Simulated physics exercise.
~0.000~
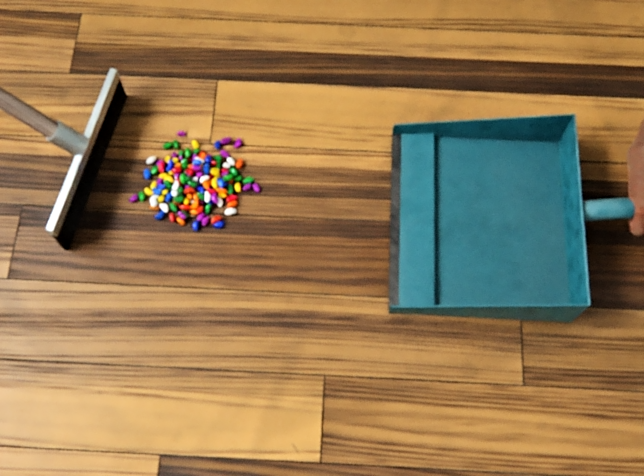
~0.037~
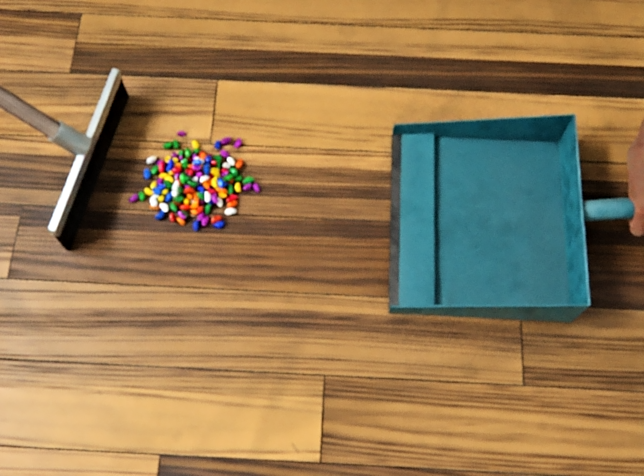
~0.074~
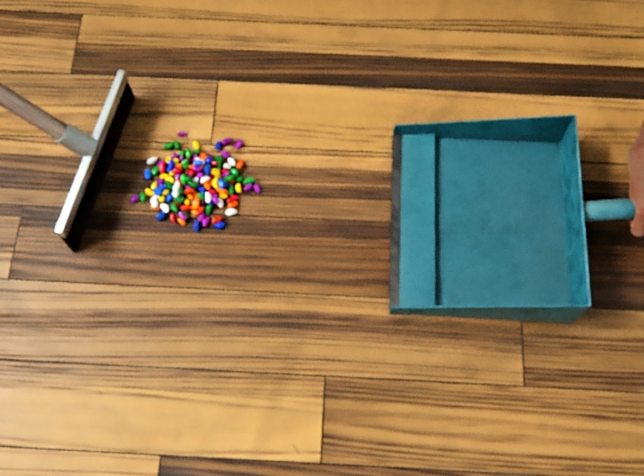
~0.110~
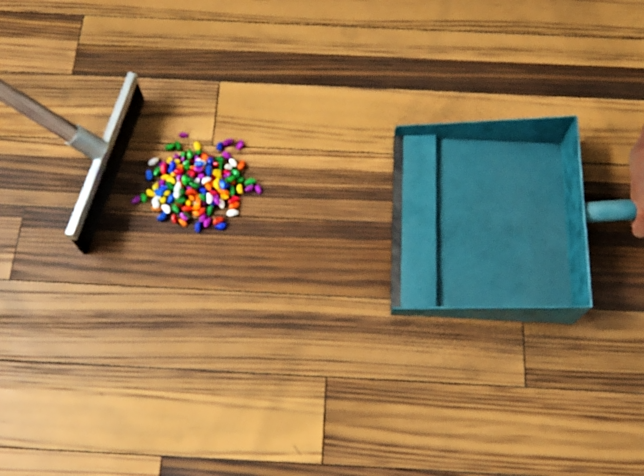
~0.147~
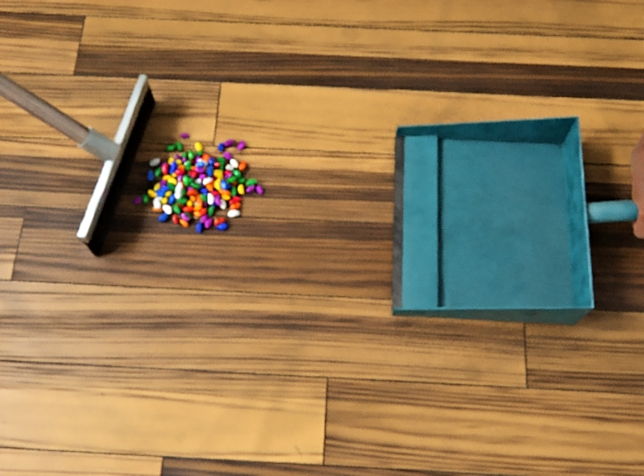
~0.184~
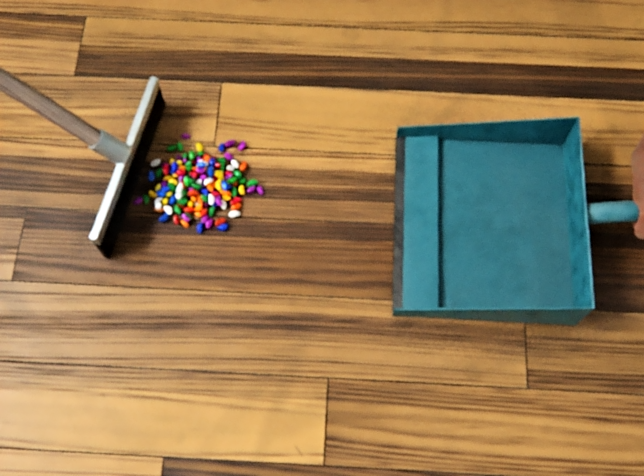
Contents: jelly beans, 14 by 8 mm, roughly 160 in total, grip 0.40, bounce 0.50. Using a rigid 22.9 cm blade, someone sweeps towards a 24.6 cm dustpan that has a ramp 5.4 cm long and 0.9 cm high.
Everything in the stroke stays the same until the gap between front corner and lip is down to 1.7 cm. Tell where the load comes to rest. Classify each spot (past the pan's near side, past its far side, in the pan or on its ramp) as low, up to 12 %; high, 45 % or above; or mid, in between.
Past the pan's near side low, past the pan's far side low, in the pan or on its ramp mid.
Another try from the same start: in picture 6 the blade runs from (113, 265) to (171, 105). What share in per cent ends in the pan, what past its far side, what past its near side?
Split: Pan = 25, far = 5, near = 20.
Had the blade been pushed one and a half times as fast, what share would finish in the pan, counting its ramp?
Roughly 30 in a hundred.
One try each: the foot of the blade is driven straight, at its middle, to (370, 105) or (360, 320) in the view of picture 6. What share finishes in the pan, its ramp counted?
Some 0 per cent on the first try, 20 per cent on the second.
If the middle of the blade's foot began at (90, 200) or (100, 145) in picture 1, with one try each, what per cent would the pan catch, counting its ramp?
About 30 and 20 per cent.
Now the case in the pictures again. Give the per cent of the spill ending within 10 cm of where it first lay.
Close to 0 per cent of it.
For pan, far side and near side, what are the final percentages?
Tally in %: Near side 5; far side 0; pan 25.
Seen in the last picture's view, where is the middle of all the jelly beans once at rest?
Approximately (389, 216) in the last picture.
Then, at 0.59 s, middle of the blade 19 cm from the lip; 0 % over the lip, far side 0 %, near side 0 %.
After 0.85 s, middle of the blade 10 cm from the lip; 0 % over the lip, far side 0 %, near side 0 %.
After 1.23 s, middle of the blade 4 cm from the lip; 25 % over the lip, far side 0 %, near side 5 %.
At rest (2.2 s), near side 5 %, far side 0 %, pan 25 %, in front of the lip or behind the blade 70 %.
